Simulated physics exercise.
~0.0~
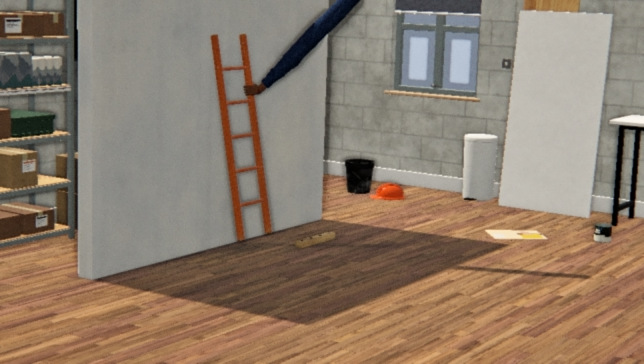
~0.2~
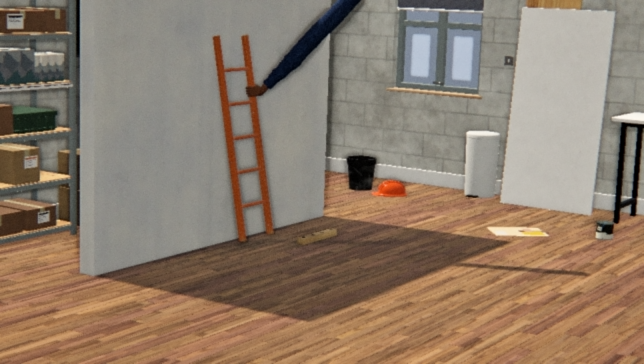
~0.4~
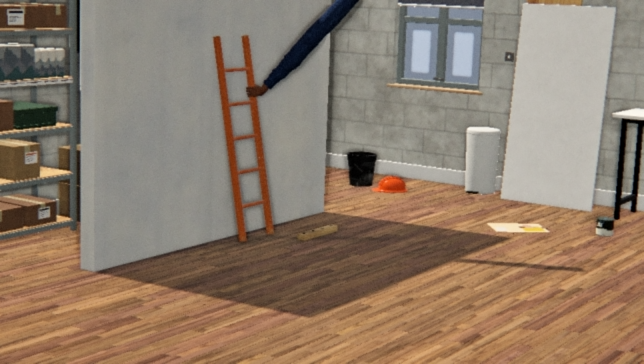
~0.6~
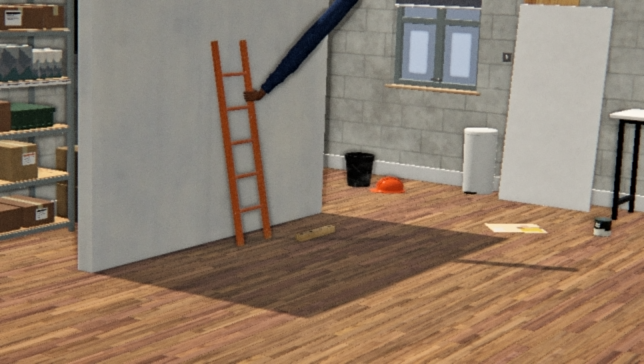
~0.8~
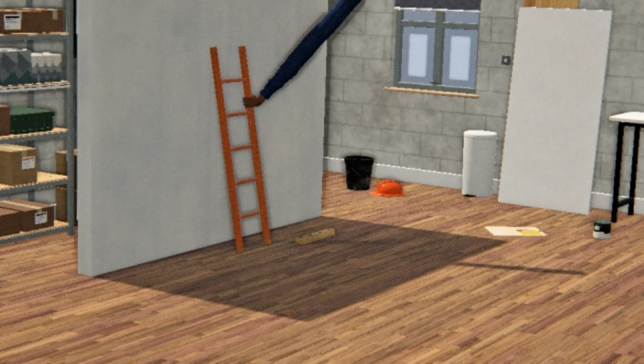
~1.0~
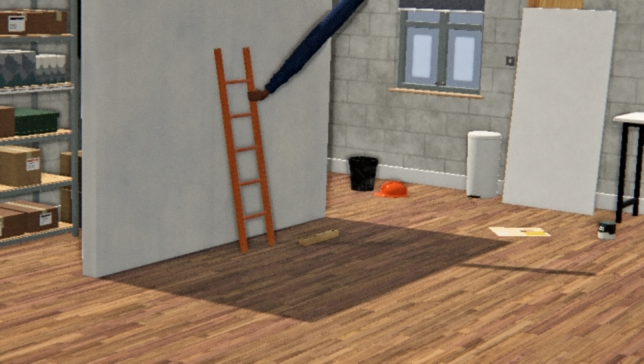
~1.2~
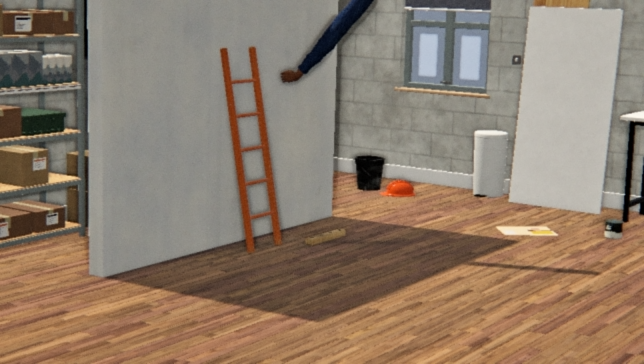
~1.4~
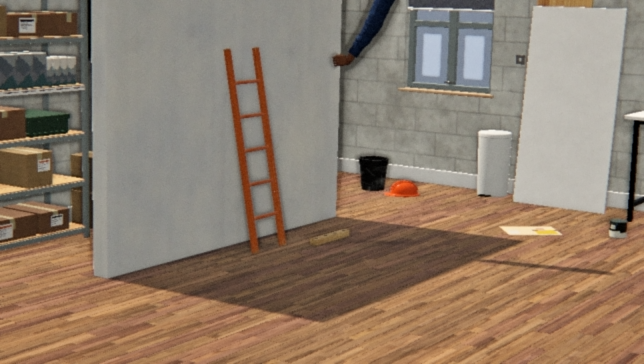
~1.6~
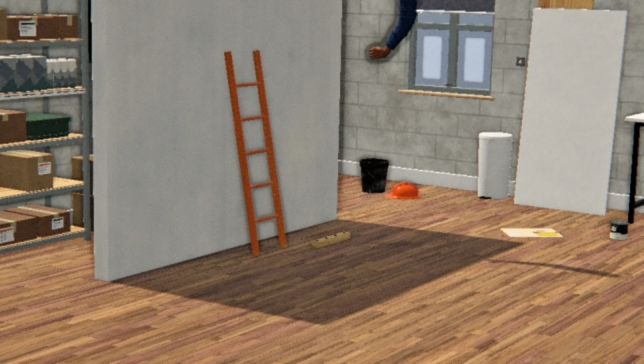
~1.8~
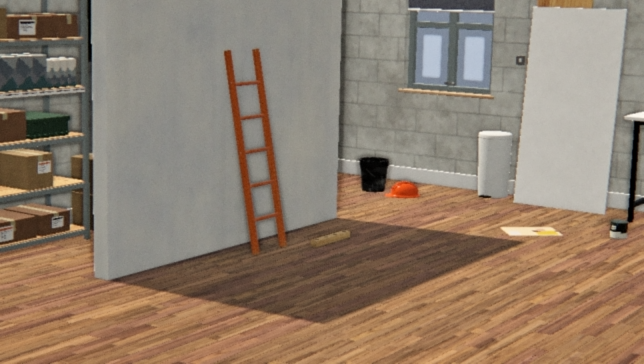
In a workshop with a wooden floor, a hand held an orange ladder-like gate against a grey wall and lowered it slightly, then let go and drew back out of view, and the gate stayed leaning there on its own.
